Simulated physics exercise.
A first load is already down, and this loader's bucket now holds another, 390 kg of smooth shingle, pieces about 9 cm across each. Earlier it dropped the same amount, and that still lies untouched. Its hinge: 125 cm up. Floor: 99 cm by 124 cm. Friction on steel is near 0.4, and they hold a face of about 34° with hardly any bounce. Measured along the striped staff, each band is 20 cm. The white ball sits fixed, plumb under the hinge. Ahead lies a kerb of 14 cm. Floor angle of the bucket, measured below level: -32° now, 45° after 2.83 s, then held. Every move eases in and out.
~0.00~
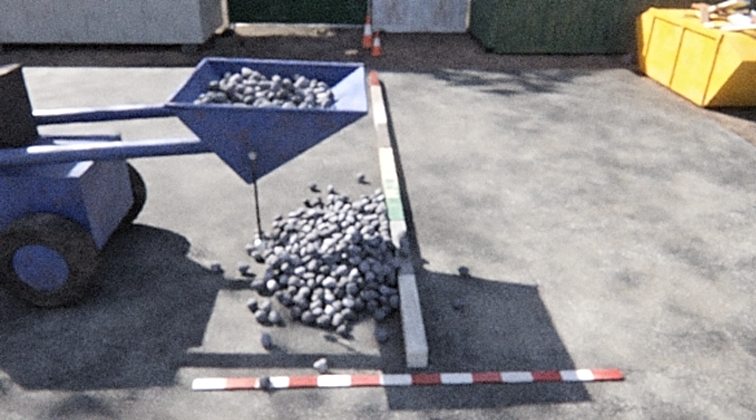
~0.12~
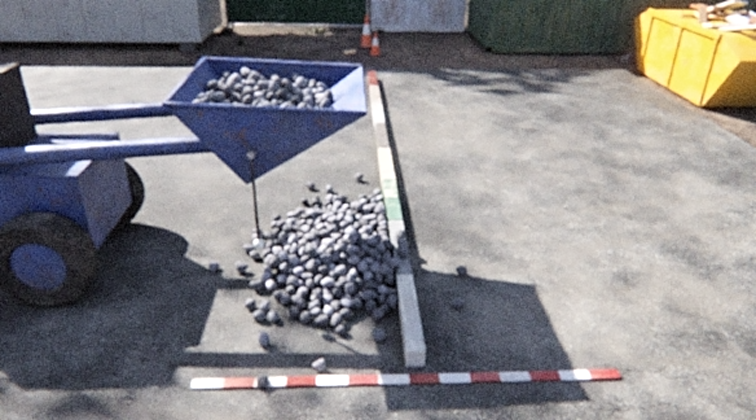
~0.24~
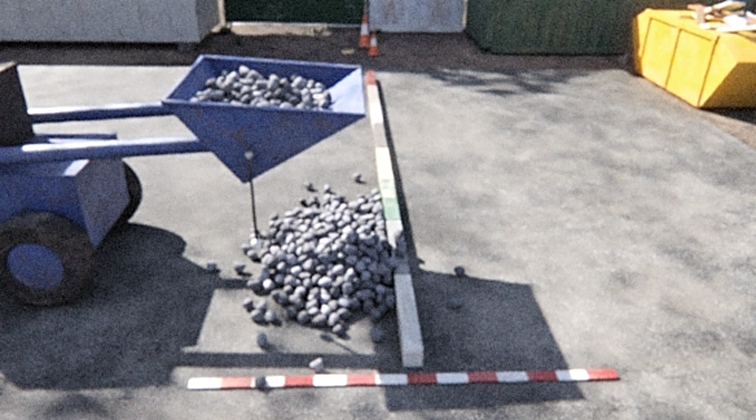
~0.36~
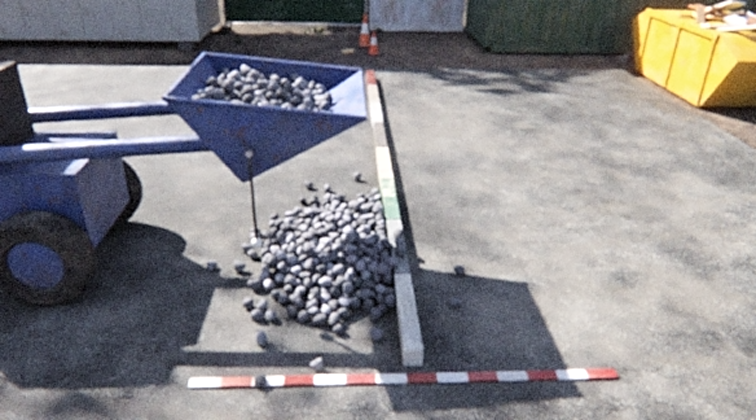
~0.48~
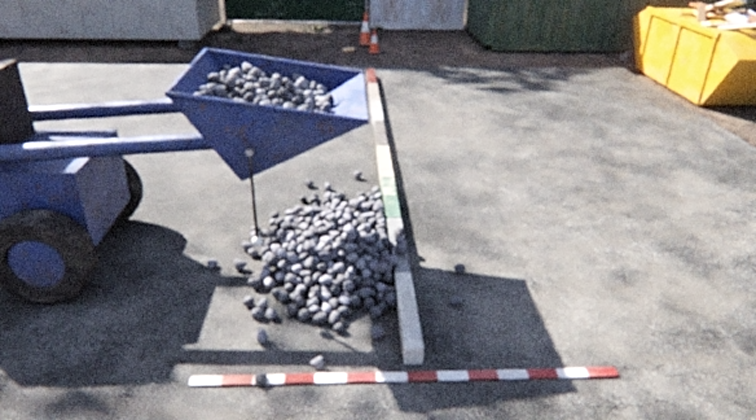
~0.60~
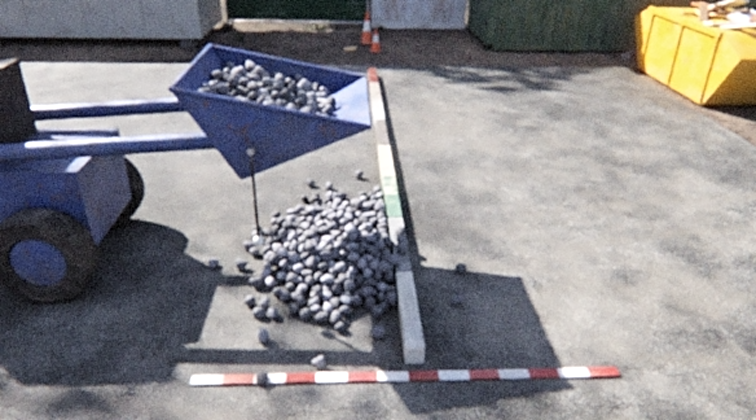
A blue wheeled loader stands at the left of a sunlit grey paved yard, seen from slightly above, its raised bucket full of grey stones. Below the bucket lies a heap of similar stones against a pale kerb, with a red-and-white striped staff in front, a yellow skip at upper right and a traffic cone behind. The bucket slowly tilts its front edge downward while the heap stays still.
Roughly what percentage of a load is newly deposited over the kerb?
Around 31 per cent of a load is newly deposited there.
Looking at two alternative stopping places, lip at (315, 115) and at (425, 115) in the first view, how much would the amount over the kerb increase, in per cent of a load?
Around 5 and 90 percent respectively.
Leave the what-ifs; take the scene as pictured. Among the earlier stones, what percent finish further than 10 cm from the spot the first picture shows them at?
Near 5 per cent, I reckon.
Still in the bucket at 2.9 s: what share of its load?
Roughly 0 parts in a hundred of the load.
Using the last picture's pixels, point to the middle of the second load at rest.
(379, 236).
After 2.1 s the floor is at 33°; in per cent of one load, 76 in the bucket, 123 on this side of the kerb; the foremost stones are at (414, 253).
After 2.9 s the floor is at 45°; in per cent of one load, 0 in the bucket, 172 on this side of the kerb, 28 over the kerb; the foremost stones are at (501, 254).
After 3.3 s the floor is at 45°; in per cent of one load, 0 in the bucket, 169 on this side of the kerb, 31 over the kerb; the foremost stones are at (524, 260).
After 6.1 s the floor is at 45°; in per cent of one load, 0 in the bucket, 168 on this side of the kerb, 32 over the kerb; the foremost stones are at (527, 260). Net gain over the kerb, 31.
